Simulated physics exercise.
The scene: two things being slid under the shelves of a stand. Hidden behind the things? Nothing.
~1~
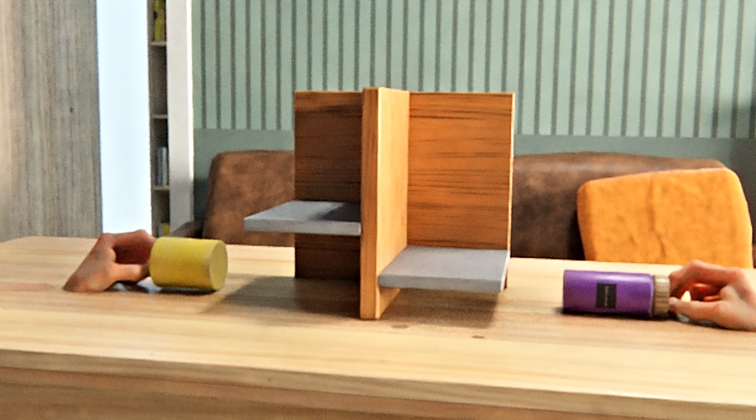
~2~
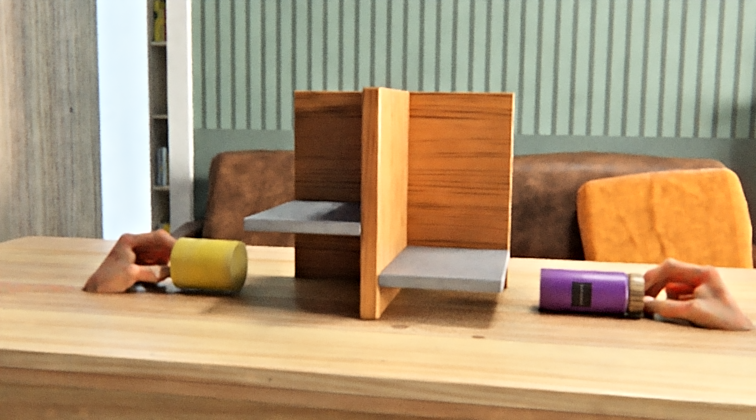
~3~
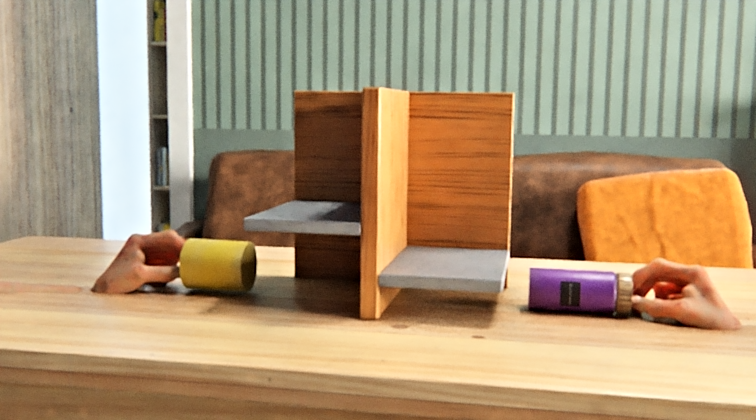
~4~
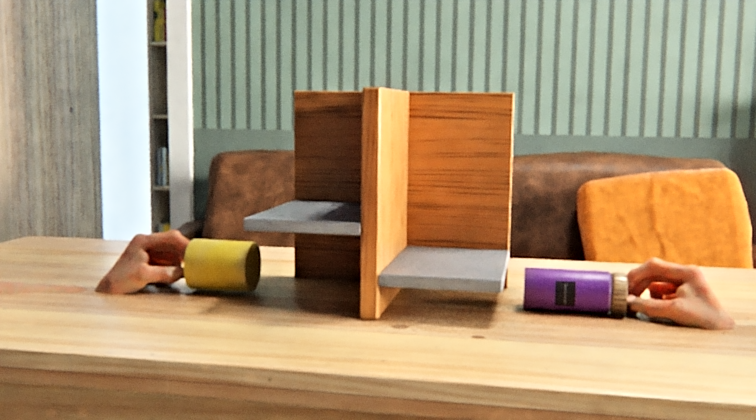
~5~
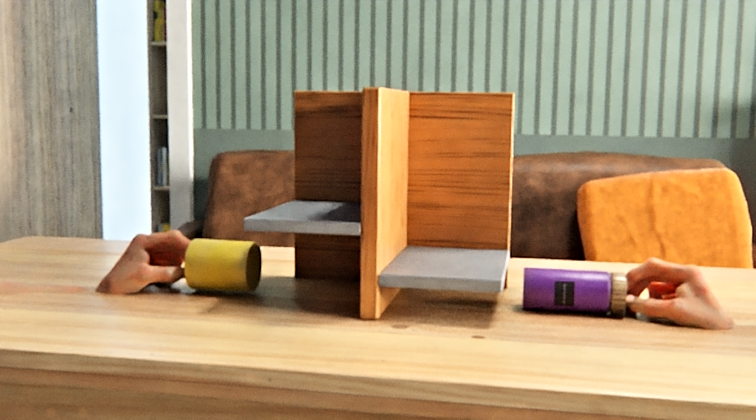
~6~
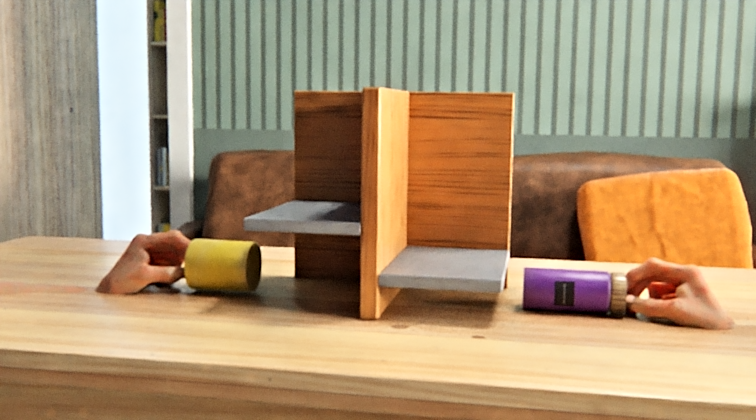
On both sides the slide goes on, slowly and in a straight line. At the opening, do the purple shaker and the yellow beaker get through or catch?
Result - purple shaker: Caught; yellow beaker: Through.
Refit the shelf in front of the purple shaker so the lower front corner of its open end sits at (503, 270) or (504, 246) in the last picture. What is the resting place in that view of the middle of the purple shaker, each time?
It settles at (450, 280) in the first case and at (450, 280) in the second.
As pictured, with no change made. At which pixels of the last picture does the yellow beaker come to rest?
It ends up around (305, 270).
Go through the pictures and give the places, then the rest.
Hands sliding the things forward; purple shaker (614, 293); yellow beaker (190, 264); shelf (387, 196), in the first picture.
Hands sliding the things forward; yellow beaker (210, 265); shelf (387, 196), in the second picture.
Hands sliding the things forward; purple shaker (579, 291); shelf (387, 196), in the third picture.
Hands sliding the things forward; yellow beaker (224, 266); shelf (387, 196), in the fourth picture.
Hands sliding the things forward; purple shaker (573, 291); shelf (387, 196), in the fifth picture.
Hands sliding the things forward; purple shaker (573, 291); yellow beaker (224, 266); shelf (387, 196), in the sixth picture.
Then, 0.30 s after the last picture, purple shaker stopped at the opening near (555, 290); yellow beaker sliding up to the opening near (246, 267).
At rest, the purple shaker is too tall, near (555, 290); the yellow beaker clears the shelf, near (305, 270).
